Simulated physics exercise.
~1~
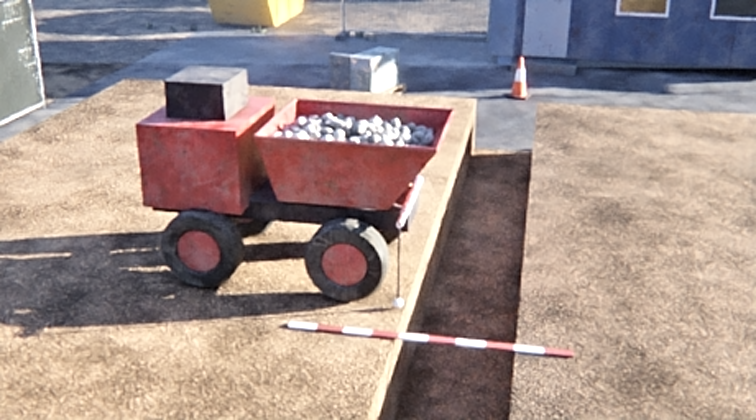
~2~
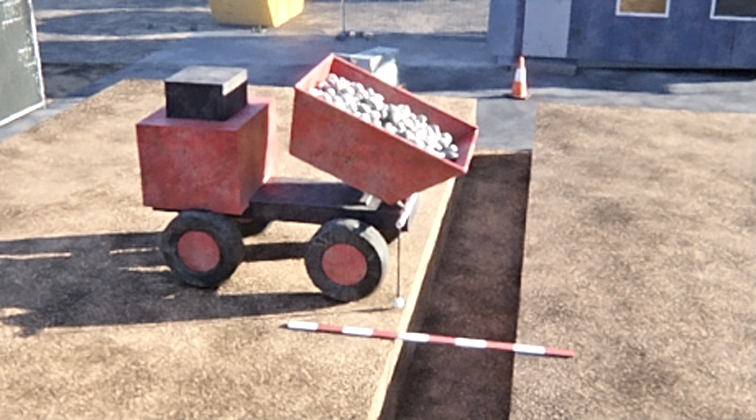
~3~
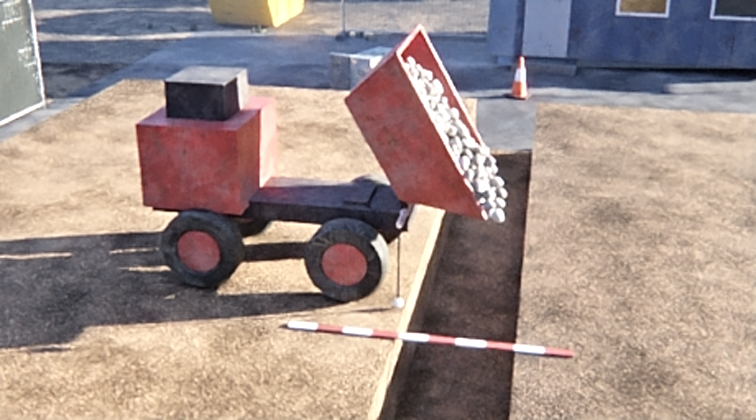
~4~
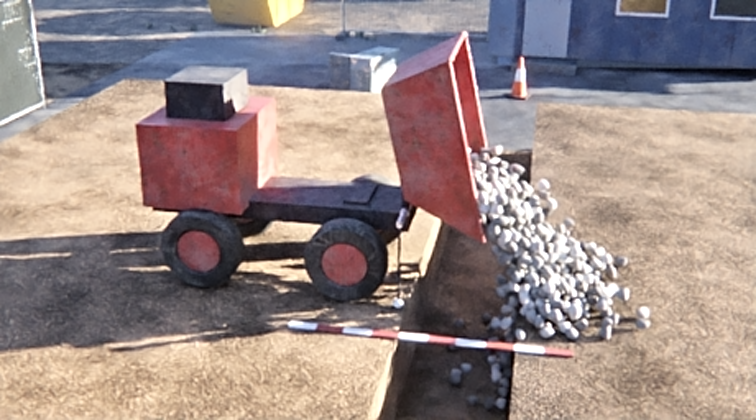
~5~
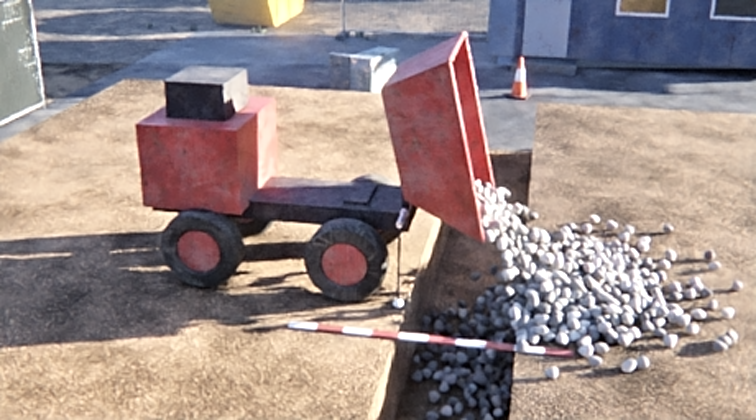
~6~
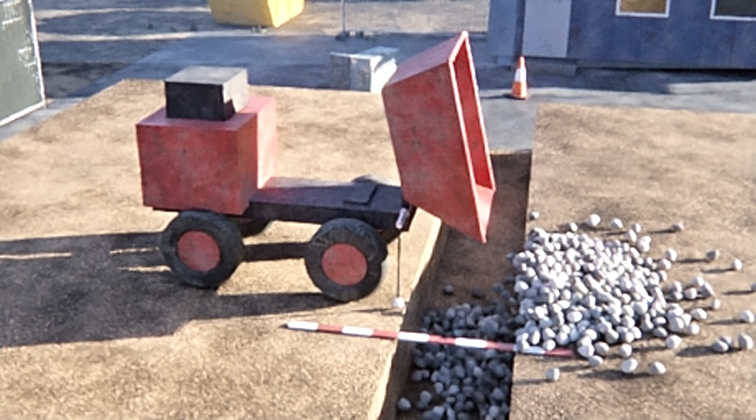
To begin with, a red toy-like dumper with black wheels stands beside a trench, its skip full of rounded grey stones, with a red and white striped pole lying across the gap. The skip tilts up and to the right, the stones still inside. It steepens further, and the stones bunch at the lower lip. They then pour out in a thick stream, some falling into the trench and many landing on the ground beyond. Finally the skip hangs steeply raised and empty, with stones lying in the trench and a larger, scattered heap past it.
